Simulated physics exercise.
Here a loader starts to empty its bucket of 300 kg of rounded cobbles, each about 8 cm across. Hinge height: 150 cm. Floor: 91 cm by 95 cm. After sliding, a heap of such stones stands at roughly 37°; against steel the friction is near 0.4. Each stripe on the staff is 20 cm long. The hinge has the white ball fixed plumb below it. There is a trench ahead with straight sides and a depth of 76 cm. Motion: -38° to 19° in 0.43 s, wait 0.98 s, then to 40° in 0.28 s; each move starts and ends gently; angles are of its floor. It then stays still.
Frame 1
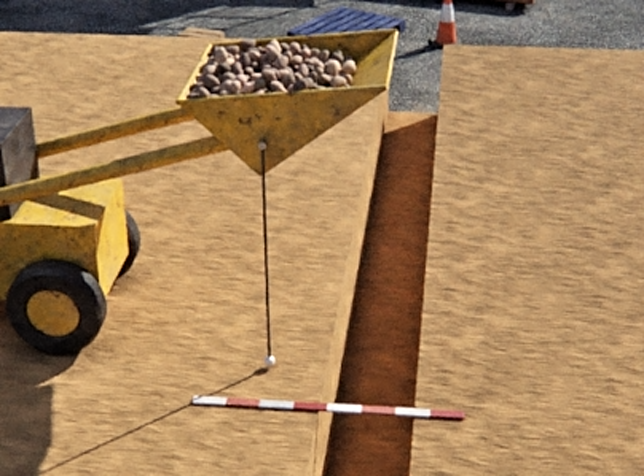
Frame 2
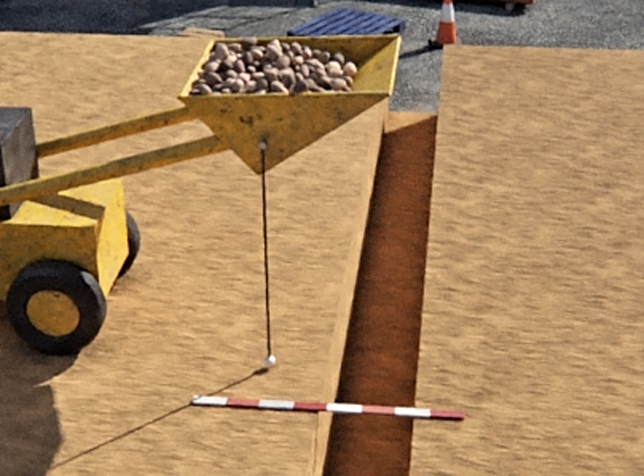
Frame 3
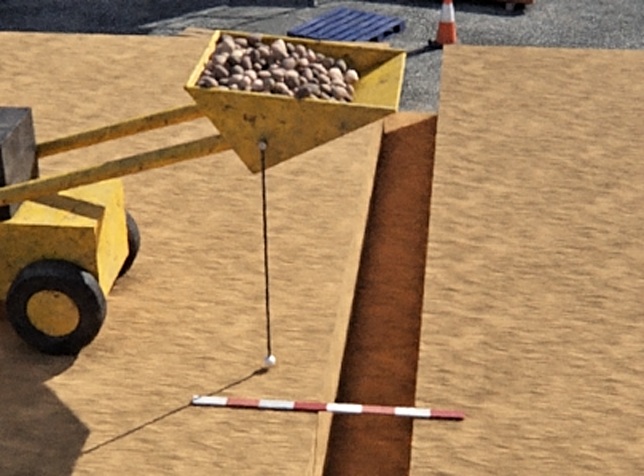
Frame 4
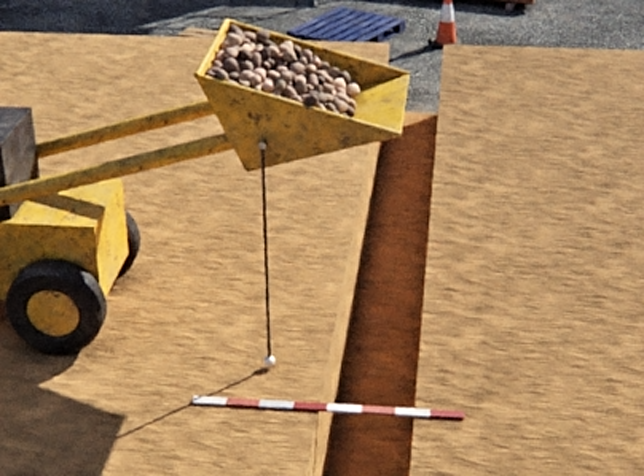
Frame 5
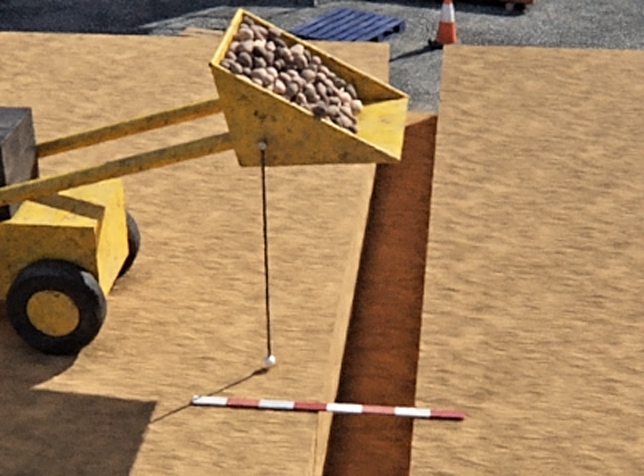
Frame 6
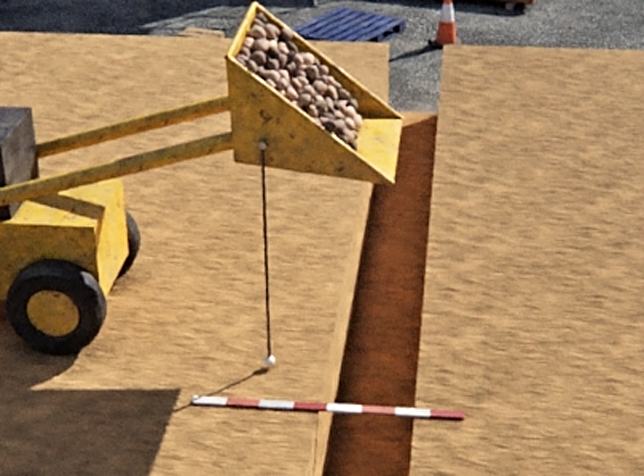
Yellow loader standing still beside a trench, its raised bucket of rounded stones steadily tilting forward and down to the right.
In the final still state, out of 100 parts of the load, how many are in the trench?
Some 30 out of 100.
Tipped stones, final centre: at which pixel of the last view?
Their centre sits close to (464, 330).
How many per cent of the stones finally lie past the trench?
70%, roughly.
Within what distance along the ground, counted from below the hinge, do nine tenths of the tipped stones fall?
Roughly 180 centimetres ahead of it along the ground.
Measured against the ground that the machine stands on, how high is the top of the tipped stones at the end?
Around 22 cm above it, I'd say.
A little later the floor is at 18°; 100 % in the bucket; the foremost stones are at (355, 149).
Then the floor is at 19°; 100 % in the bucket; the foremost stones are at (384, 161).
Later still the floor is at 40°; 0 % in the bucket, 29 % in the trench, 71 % past the trench; the foremost stones are past the picture's edge.
In the end the floor is at 40°; 0 % in the bucket, 28 % in the trench, 72 % past the trench; the foremost stones are past the picture's edge.
